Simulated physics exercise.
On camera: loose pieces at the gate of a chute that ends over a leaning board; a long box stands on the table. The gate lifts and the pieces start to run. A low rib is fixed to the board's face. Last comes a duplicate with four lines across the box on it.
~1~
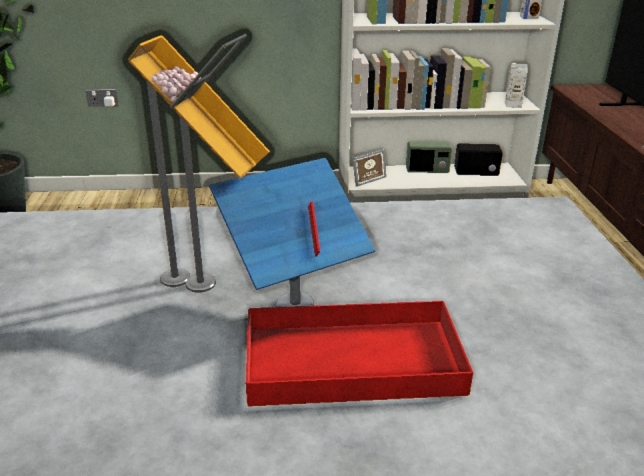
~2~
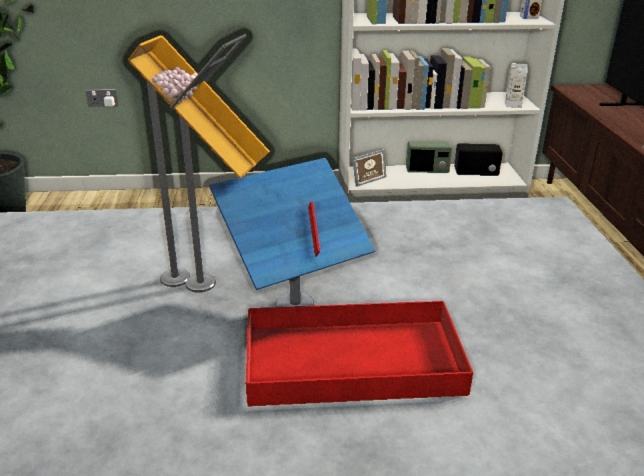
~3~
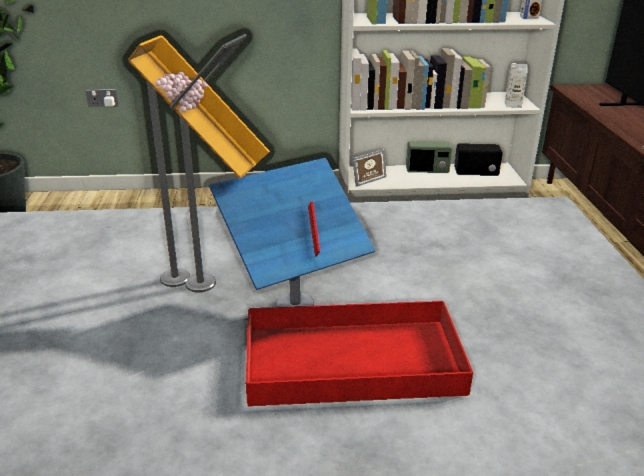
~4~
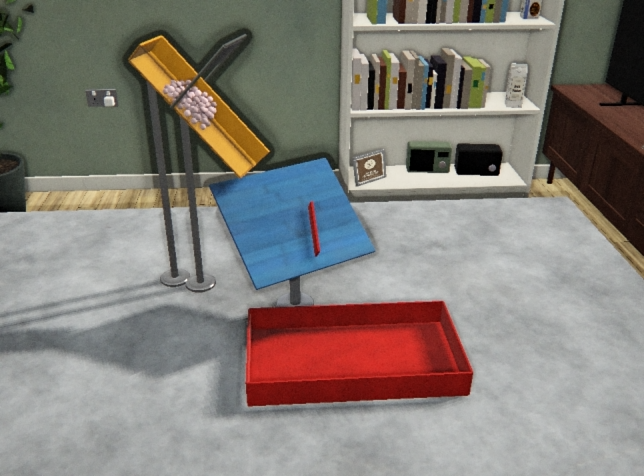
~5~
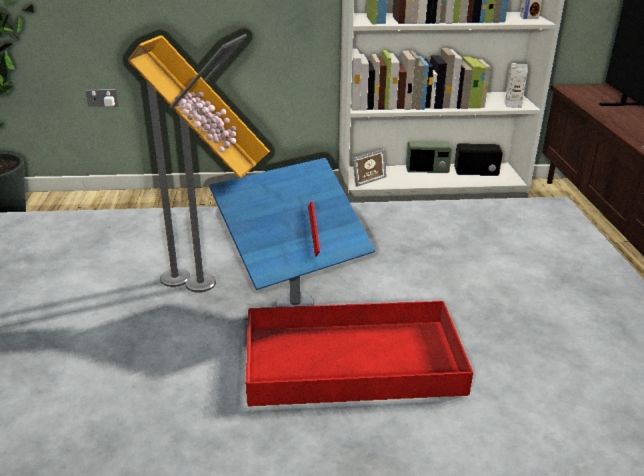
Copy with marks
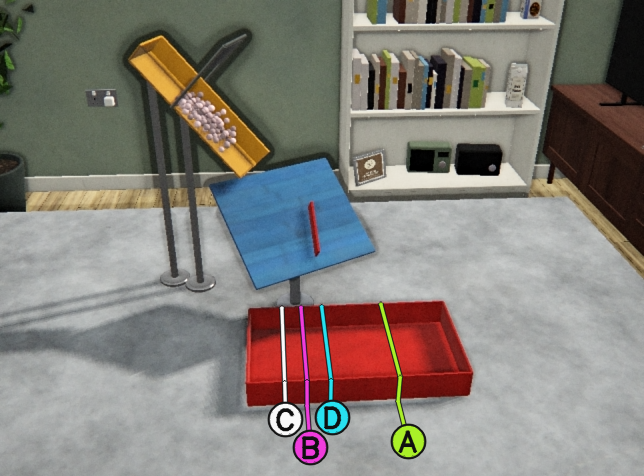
The clip opens with small pale pink pearls bunched near the top of a sloping orange chute, above a tilted blue board and an empty red box. The pearls begin sliding down the chute to the right, then spread into a longer cluster along its lower part, still inside the chute.
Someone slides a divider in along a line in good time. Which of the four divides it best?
The best line is D.
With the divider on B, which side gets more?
The right side.
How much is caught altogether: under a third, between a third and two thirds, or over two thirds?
Over two thirds.
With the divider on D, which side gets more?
More lands on the left.
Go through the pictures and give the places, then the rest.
The first picture shows load behind the gate at (178, 82), sugar pearls; lip of the chute at (249, 171), sloping fairly steeply.
The second picture shows middle of the board at (294, 218), tilted fairly steeply; middle of its low edge at (319, 269); of its high edge at (270, 170).
The third picture shows front corners of the box at (247, 383) and (473, 372), empty; front of the load at (193, 106).
The fourth picture shows middle of the load at (197, 101); its front at (207, 124), about a third of the way to the lip; rib from (312, 201) to (319, 251).
The fifth picture shows middle of the load at (209, 116); its front at (233, 141), about two thirds of the way to the lip.
On the marked copy, line A crosses the front rim at (400, 376); line B crosses the front rim at (306, 380); line C crosses the front rim at (284, 381); line D crosses the front rim at (331, 379).
For line A, of what is caught, nearly all on the left of the divider, a small part on the right.
For line B, of what is caught, a small part on the left of the divider, nearly all on the right.
For line C, of what is caught, none on the left of the divider, all on the right.
For line D, of what is caught, about two thirds on the left of the divider, about a third on the right.
